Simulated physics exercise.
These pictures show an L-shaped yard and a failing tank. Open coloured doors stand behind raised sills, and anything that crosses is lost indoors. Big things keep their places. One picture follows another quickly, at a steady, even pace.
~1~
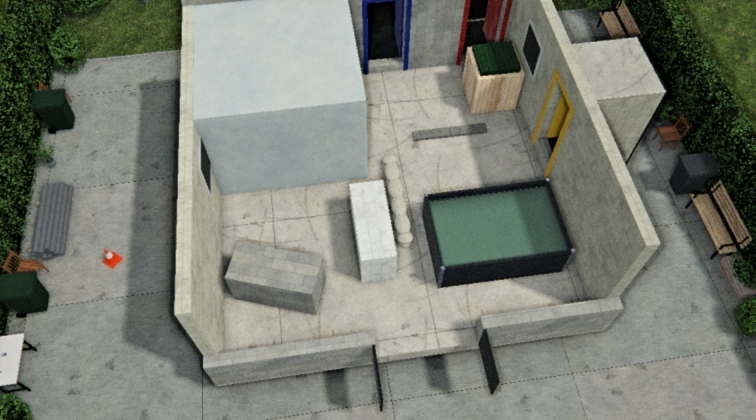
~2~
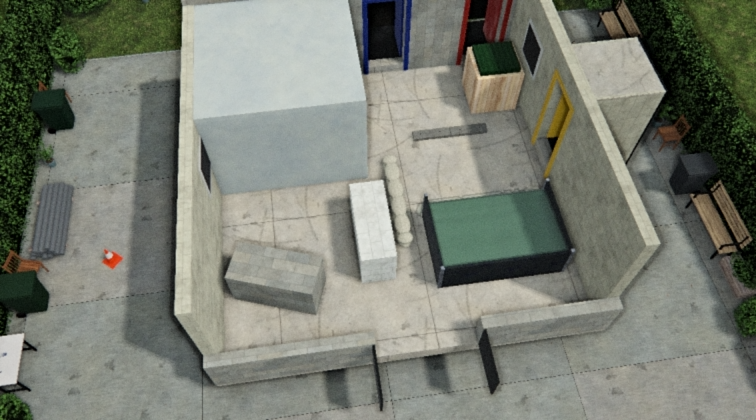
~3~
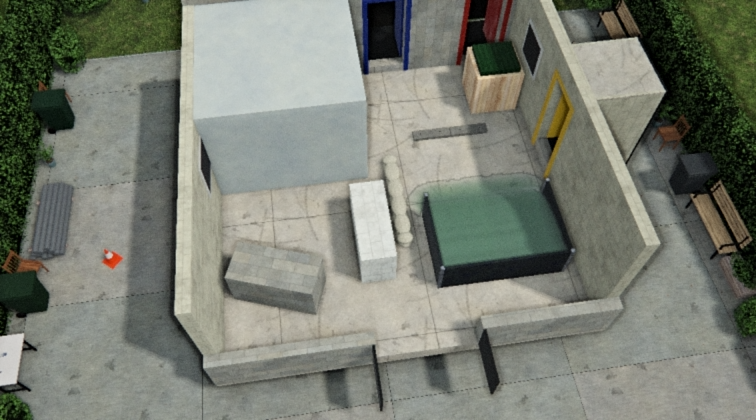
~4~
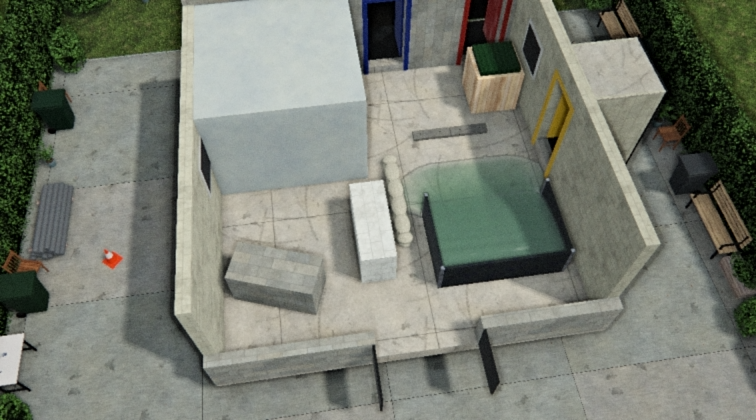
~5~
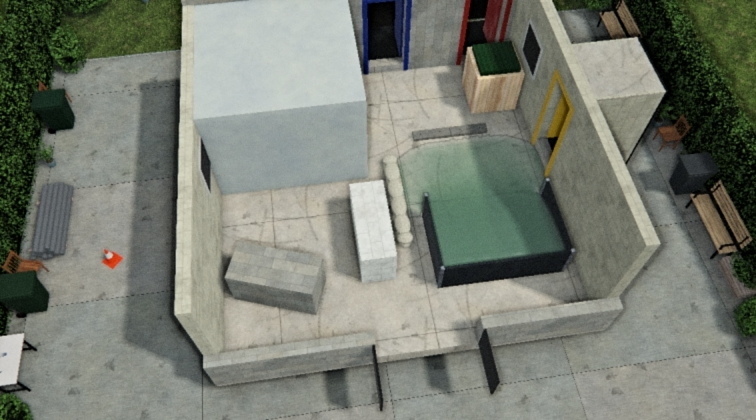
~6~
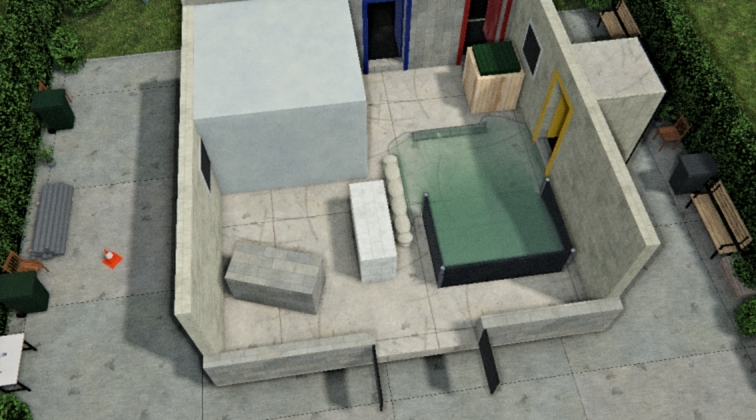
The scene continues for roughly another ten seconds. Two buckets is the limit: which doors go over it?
The red door lets in more than two buckets; the yellow door stays within two buckets; the blue door lets in more than two buckets.
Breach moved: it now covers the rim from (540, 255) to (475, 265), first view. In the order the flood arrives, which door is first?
My pick is the yellow door.
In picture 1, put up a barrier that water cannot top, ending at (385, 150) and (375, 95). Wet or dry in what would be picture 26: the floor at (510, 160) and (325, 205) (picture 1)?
Submerged, then untouched.
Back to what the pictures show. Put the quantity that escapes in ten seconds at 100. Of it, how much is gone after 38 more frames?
Roughly 55 percent of it.
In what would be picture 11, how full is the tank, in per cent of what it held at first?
About 40 per cent.
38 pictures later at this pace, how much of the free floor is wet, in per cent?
Near 65 in a hundred.
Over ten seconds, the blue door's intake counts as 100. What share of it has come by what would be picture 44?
It would be roughly 100 percent of the ten-second total.
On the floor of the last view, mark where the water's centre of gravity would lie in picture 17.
I'd mark it close to (467, 155).
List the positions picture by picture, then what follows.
Still water in the tank at (497, 224), in the first frame.
The front is at a hidden place, out from the gap on the tank's far side, in the second frame.
Water pours out on the tank's far side and has run to a hidden place, in the third frame.
The front is at (541, 167), out from the gap on the tank's far side, in the fourth frame.
Water pours out on the tank's far side and has run to (534, 147), in the fifth frame.
Water pours out on the tank's far side and has run to (499, 119), in the sixth frame.
A moment on, water covers 40 % of the floor; the red door not reached, the yellow door wet at the sill, nothing in, the blue door not reached.
Next, water covers 45 % of the floor; the red door under two buckets in, the yellow door wet at the sill, nothing in, the blue door under two buckets in.
Then, water covers 45 % of the floor; the red door over two buckets in, the yellow door wet at the sill, nothing in, the blue door over two buckets in.
Later, water covers 65 % of the floor; the red door far over two buckets in, the yellow door wet at the sill, nothing in, the blue door over two buckets in.
In the end, water covers 75 % of the floor; the red door far over two buckets in, the yellow door wet at the sill, nothing in, the blue door over two buckets in.
